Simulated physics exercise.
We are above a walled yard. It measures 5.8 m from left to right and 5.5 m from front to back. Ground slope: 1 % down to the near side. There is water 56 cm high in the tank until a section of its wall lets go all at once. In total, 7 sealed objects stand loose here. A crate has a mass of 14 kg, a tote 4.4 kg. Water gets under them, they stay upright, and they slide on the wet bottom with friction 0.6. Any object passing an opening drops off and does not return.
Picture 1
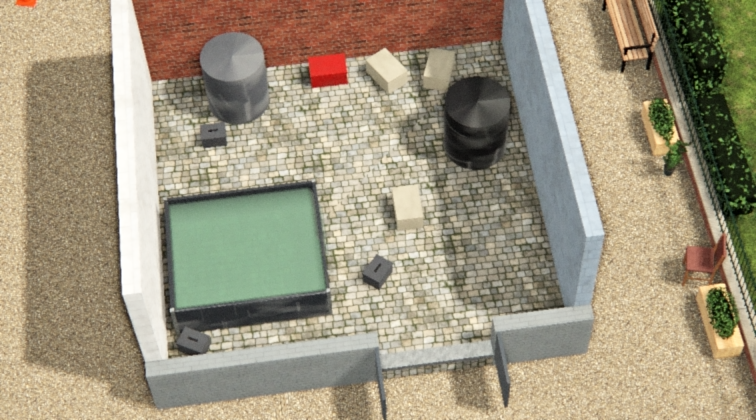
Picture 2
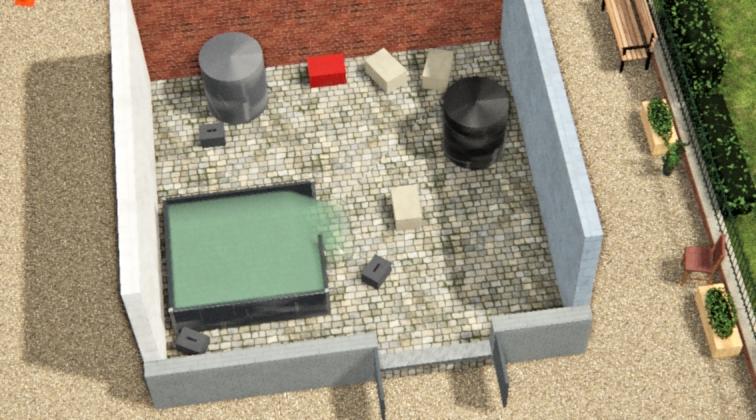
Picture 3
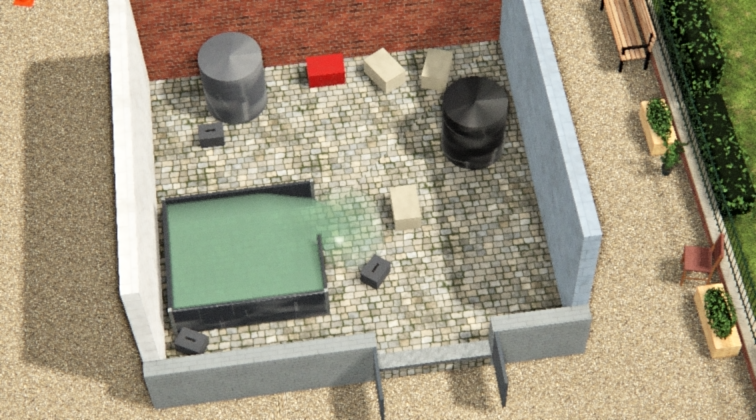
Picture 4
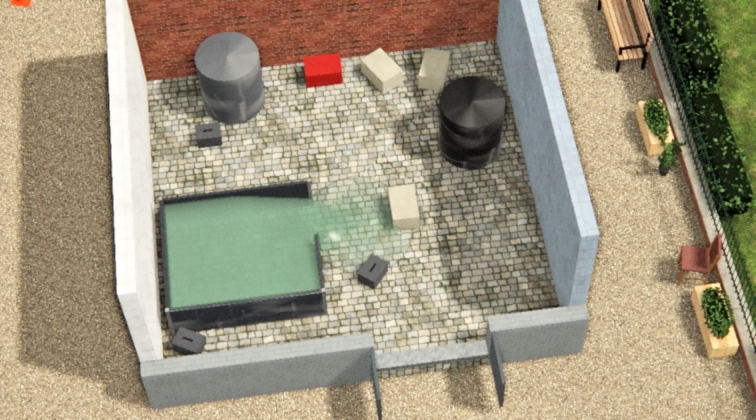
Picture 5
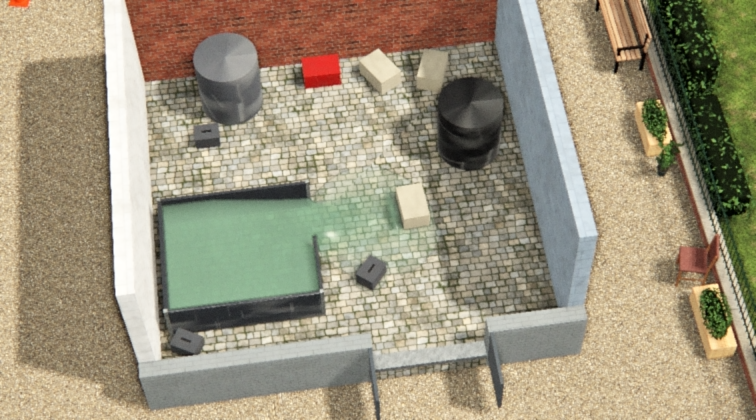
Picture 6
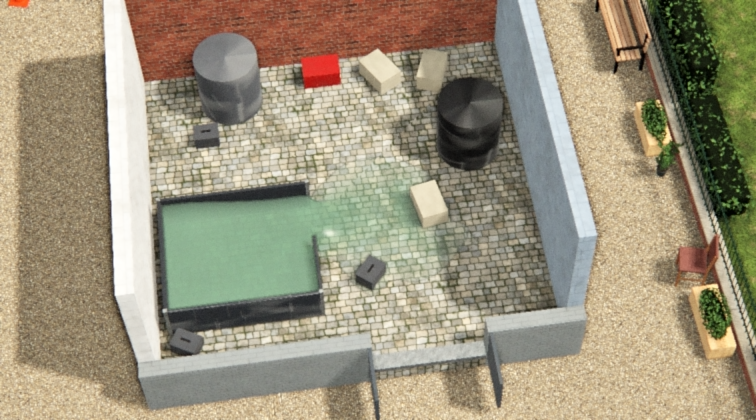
Green water pours through an opening in the right side of a dark-framed tank in a cobbled, walled yard, seen from high above. A grey cylinder and red box stand near the brick back wall, with two pale boxes beside them, a black cylinder at right and small dark blocks around. The water spreads rightward, then pushes the central cream box right, turning it slightly, while the view drifts very slightly.
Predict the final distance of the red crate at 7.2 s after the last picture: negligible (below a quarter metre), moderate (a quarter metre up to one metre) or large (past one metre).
It will cover a modest distance.
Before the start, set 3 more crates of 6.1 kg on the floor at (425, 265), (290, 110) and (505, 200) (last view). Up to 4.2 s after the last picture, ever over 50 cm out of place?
Listed order gives above the limit, within the limit, within the limit.
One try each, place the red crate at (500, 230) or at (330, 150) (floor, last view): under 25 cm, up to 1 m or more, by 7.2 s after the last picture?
At the first spot it winds up far off; at the second it keeps its position.
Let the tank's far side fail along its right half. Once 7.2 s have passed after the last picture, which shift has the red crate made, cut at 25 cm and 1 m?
So the red crate winds up far off.
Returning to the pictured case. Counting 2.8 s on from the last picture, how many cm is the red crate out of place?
Shift: About 0 cm.
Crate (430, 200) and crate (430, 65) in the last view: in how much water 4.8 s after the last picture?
I'd put it at 11 cm and 12 cm respectively.
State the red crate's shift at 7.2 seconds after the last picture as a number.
Roughly 40 centimetres.
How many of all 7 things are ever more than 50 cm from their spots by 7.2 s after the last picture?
Counting them up, I find 3.
Then, 0.9 s after the last picture the red crate is near (320, 65), 0.0 m from its start, aground; 0 of 7 are out; 0 afloat.
Then, 2.8 s after the last picture the red crate is near (320, 65), 0.0 m from its start, aground; 0 of 7 are out; 2 afloat.
Then, 4.8 s after the last picture the red crate is near (308, 76), 0.3 m from its start, aground; 0 of 7 are out; 2 afloat.
Then, 7.2 s after the last picture the red crate is near (302, 81), 0.4 m from its start, aground; 0 of 7 are out; 4 afloat.
